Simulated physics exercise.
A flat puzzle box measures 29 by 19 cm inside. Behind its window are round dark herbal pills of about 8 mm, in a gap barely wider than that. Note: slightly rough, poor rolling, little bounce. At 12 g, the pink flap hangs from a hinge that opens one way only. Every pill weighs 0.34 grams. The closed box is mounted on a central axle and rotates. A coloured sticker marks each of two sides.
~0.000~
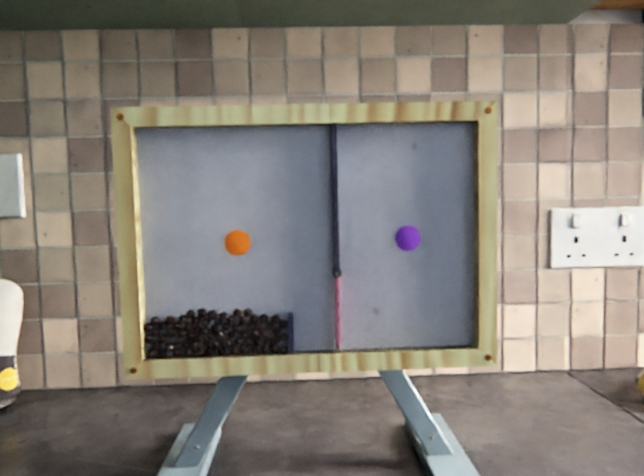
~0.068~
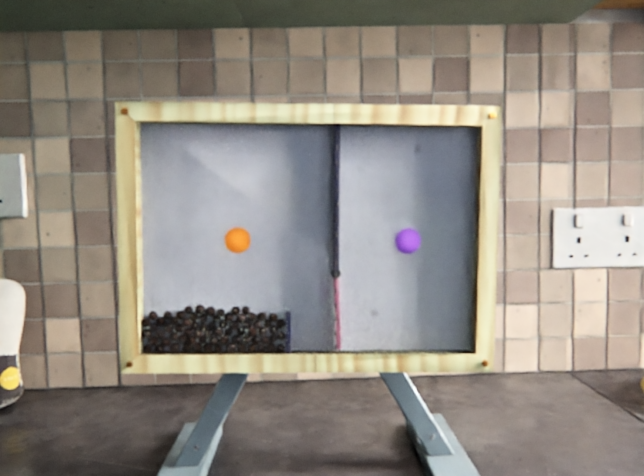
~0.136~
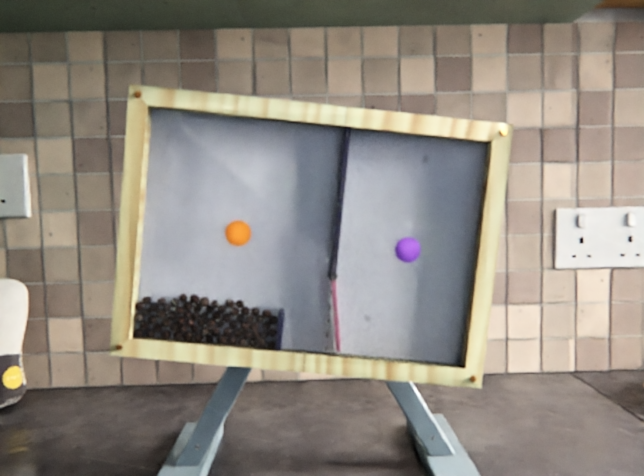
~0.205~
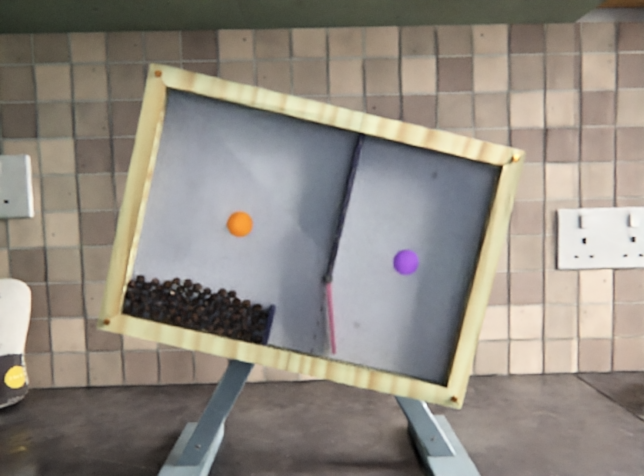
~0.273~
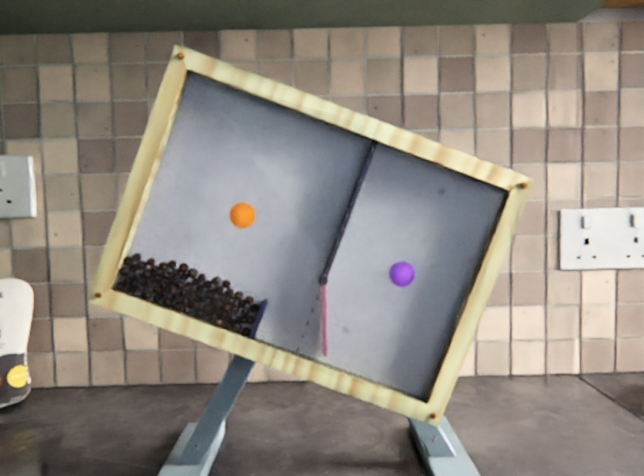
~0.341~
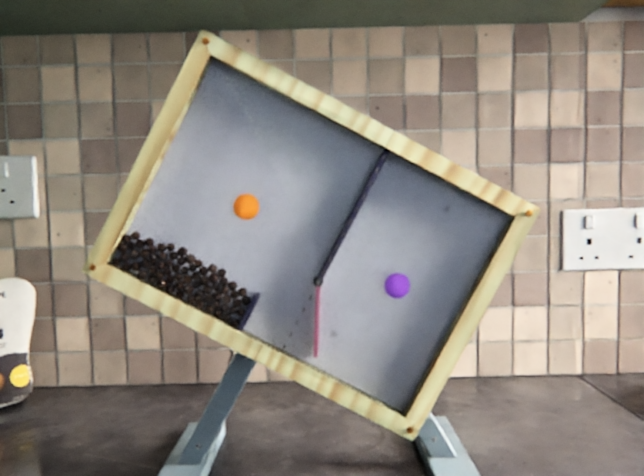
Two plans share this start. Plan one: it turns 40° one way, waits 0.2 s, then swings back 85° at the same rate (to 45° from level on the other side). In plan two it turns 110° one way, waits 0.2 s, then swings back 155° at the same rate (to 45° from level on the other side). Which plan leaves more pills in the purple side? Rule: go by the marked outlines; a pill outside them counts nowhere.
Selected: The closing option.
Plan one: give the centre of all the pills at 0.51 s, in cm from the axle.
Offset approx. 11 cm left, 1 cm below.
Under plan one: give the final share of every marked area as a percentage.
Orange side 100, purple side 0.
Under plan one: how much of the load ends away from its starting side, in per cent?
Close to 0 in a hundred.
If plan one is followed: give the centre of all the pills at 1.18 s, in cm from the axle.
Left: About 6 cm; below: About 8 cm.
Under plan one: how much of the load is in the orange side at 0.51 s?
The share there is around 100 percent.
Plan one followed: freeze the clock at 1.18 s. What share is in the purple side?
About 5 % of the load.
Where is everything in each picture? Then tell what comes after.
In the first picture, level; about 70 pills; load centre (217, 334); top pill (202, 313); pink flap (337, 273); orange (238, 243), purple (408, 238).
In the second picture, turned 2° clockwise; load centre (215, 331); top pill (200, 310).
In the third picture, turned 7° clockwise; load centre (207, 321); top pill (183, 298); wall ends (334, 270), (282, 312).
In the fourth picture, turned 14° clockwise; load centre (198, 307); top pill (141, 279); pink flap (328, 278) tilted 3°.
In the fifth picture, turned 22° clockwise; load centre (190, 292); top pill (137, 257).
In the sixth picture, turned 29° clockwise; load centre (185, 277); top pill (136, 236); pink flap (318, 281) tilted 3°; orange (246, 207), purple (397, 286).
Plan one. After 0.51 s, it stands 40° clockwise; the pills' middle is 11 cm left of and 1 cm below the centre; orange 100 %; pink flap open 37°.
After 1.18 s, it stands 2° anticlockwise; the pills' middle is 6 cm left of and 8 cm below the centre; orange 95 %, purple 5 %; pink flap open 22°.
After 1.65 s, it stands 45° anticlockwise; the pills' middle is in line with and 11 cm below the centre; orange 100 %; pink flap shut.
All still by 2.3 s, it stands 45° anticlockwise; orange 100 %, purple 0 %; pink flap shut.
Plan two would end with orange 20 %, purple 80 %.
